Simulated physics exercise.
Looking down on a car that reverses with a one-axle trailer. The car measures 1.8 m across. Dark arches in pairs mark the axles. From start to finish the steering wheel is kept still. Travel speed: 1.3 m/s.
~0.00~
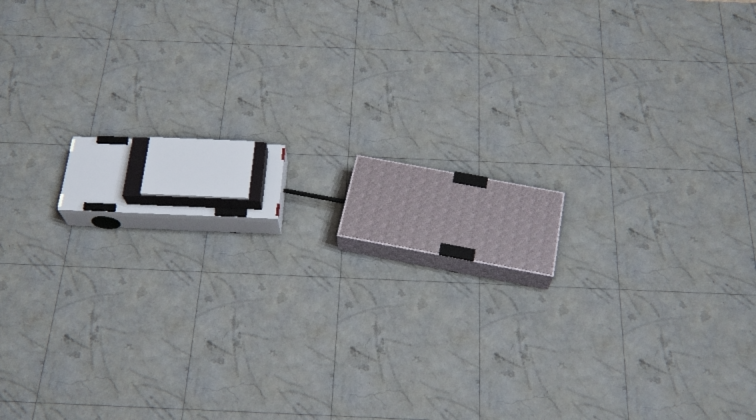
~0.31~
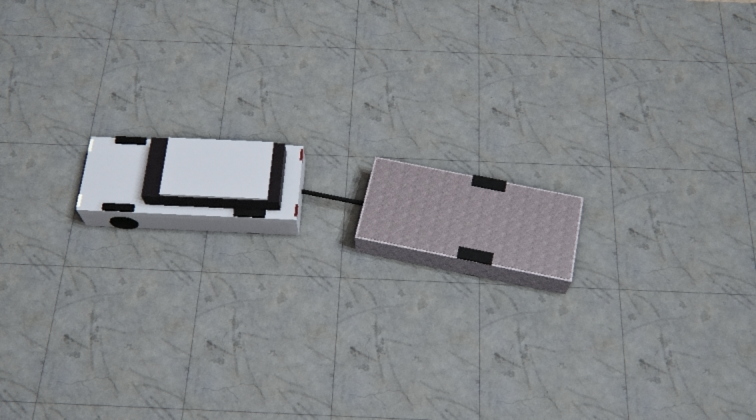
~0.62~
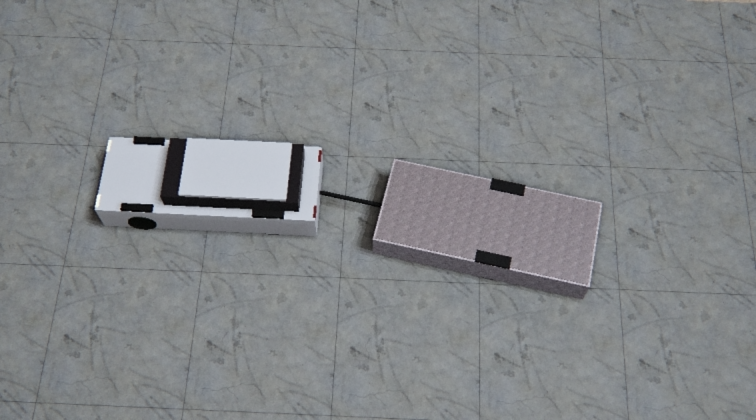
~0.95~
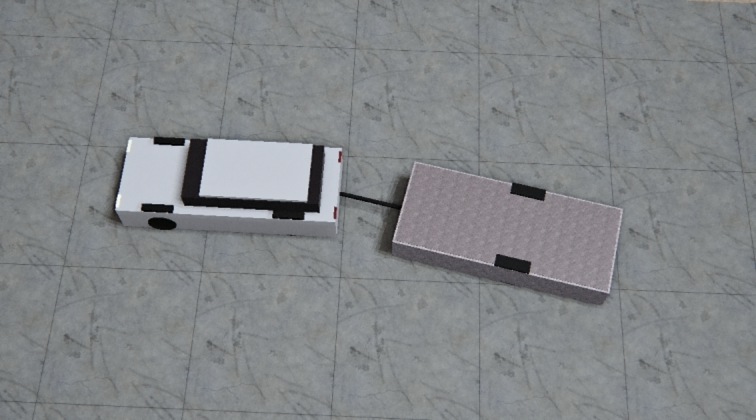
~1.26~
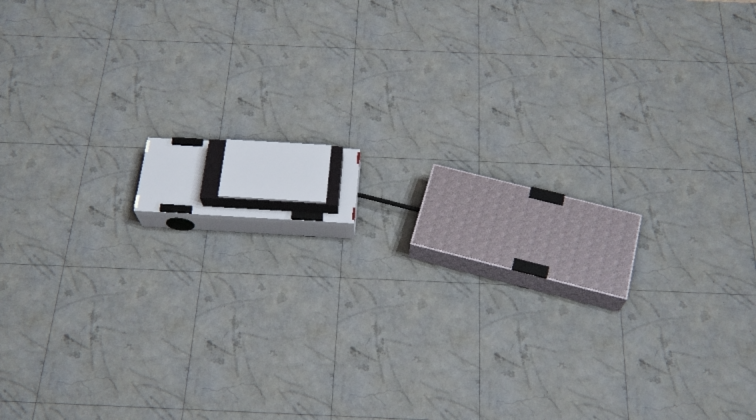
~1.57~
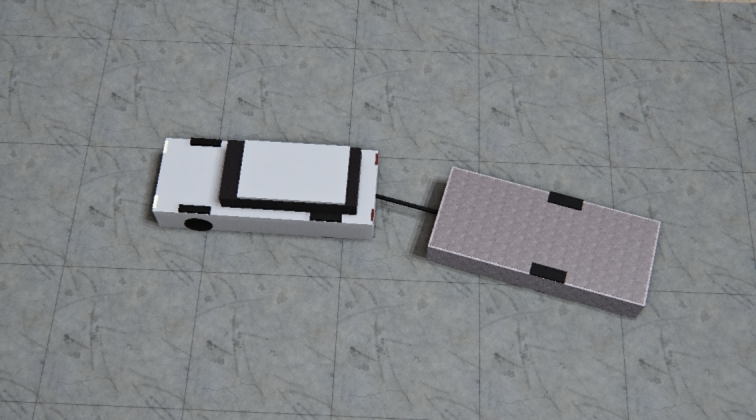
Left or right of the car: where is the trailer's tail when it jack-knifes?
Seen from the car, toward the left-hand side.
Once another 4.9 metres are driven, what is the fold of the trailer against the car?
Roughly 35° to its left.
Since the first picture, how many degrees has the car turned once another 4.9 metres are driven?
I'd put it at around 4 degrees.
Then, 3.4 s in, the tail is 21° to the car's left, the car has turned 3° and the trailer's axle is at (666, 274) of the last picture.
Then, 5.3 s in, the tail is 36° to the car's left, the car has turned 4° and the trailer's axle is out of the picture.
Then, 7.2 s in, the tail is 60° to the car's left, the car has turned 6° and the trailer's axle is out of the picture; it has jack-knifed.
